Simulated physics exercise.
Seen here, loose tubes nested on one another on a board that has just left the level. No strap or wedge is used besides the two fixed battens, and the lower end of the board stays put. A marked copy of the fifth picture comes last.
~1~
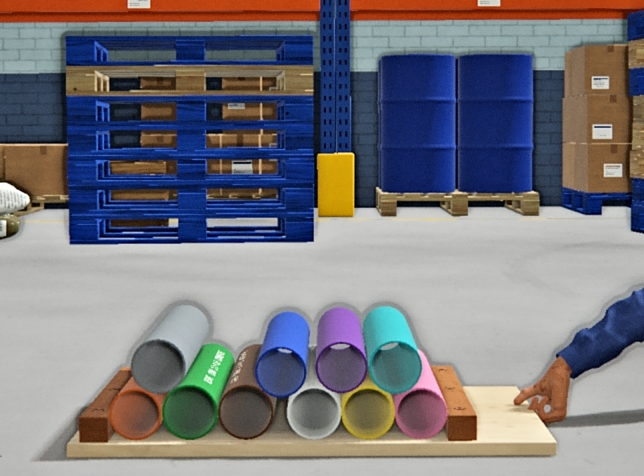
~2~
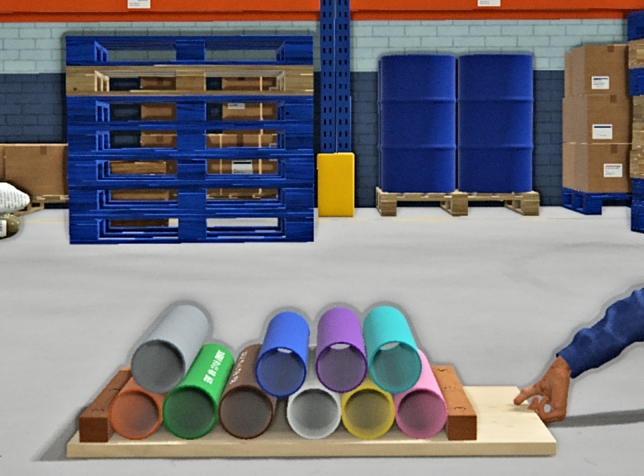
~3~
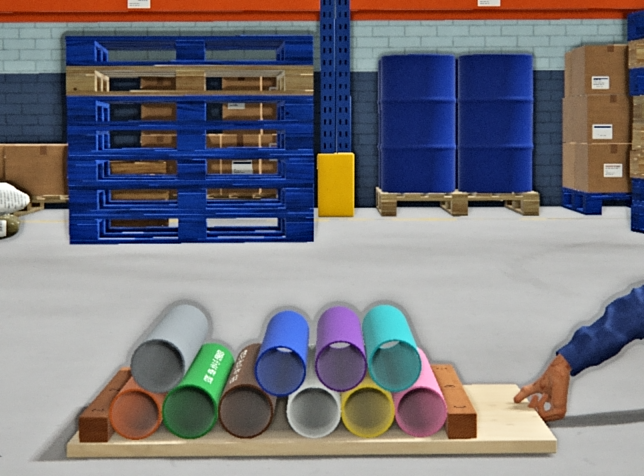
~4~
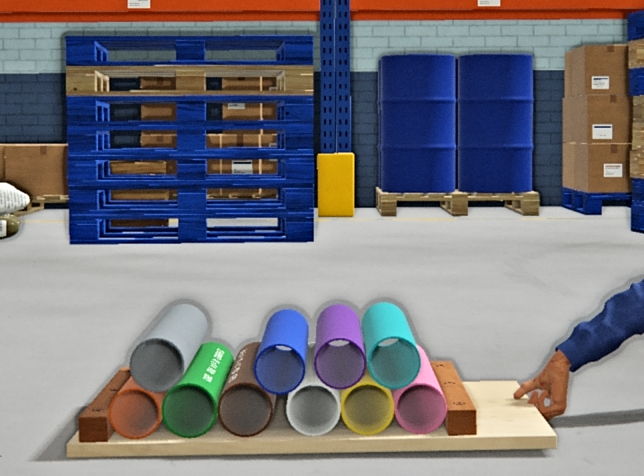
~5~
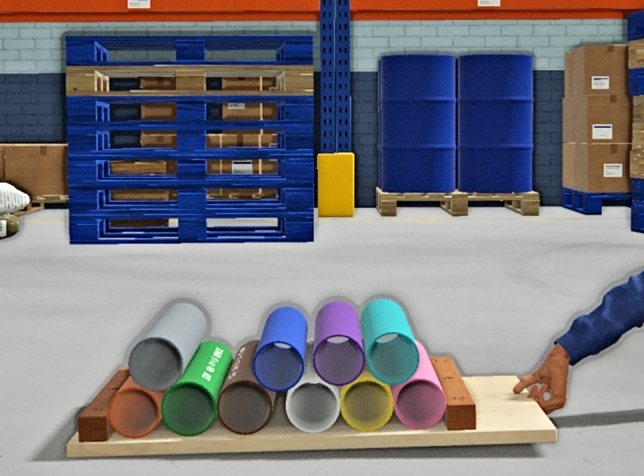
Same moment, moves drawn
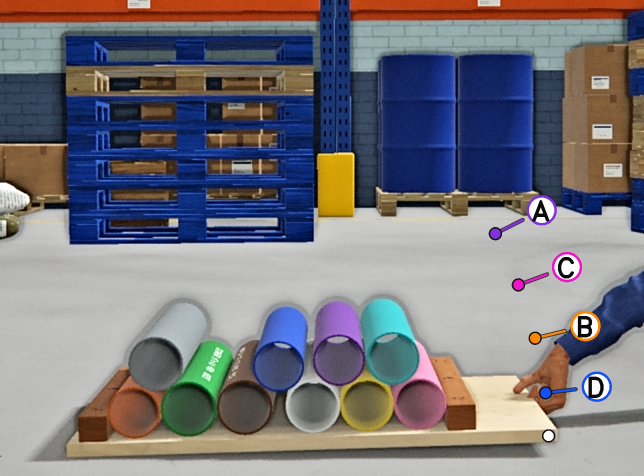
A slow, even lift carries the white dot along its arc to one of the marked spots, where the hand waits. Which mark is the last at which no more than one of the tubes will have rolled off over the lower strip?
Lift it to A and no more.
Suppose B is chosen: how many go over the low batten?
At B the number is none.
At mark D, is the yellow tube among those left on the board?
Yes, with D.
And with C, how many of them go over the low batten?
At C the number is none.
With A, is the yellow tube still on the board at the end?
Yes, with A.
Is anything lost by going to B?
No, at B.
On the marked copy, A at (496, 234); B at (535, 339); C at (519, 285); D at (546, 393); the white dot at (549, 436).
Taking A. A third of the way, board at 16°.
Two thirds of the way, board at 27°.
When it is over, board at 27°, one over the low batten (grey).
As for the rest, B none over the low batten; C none over the low batten; D none over the low batten.
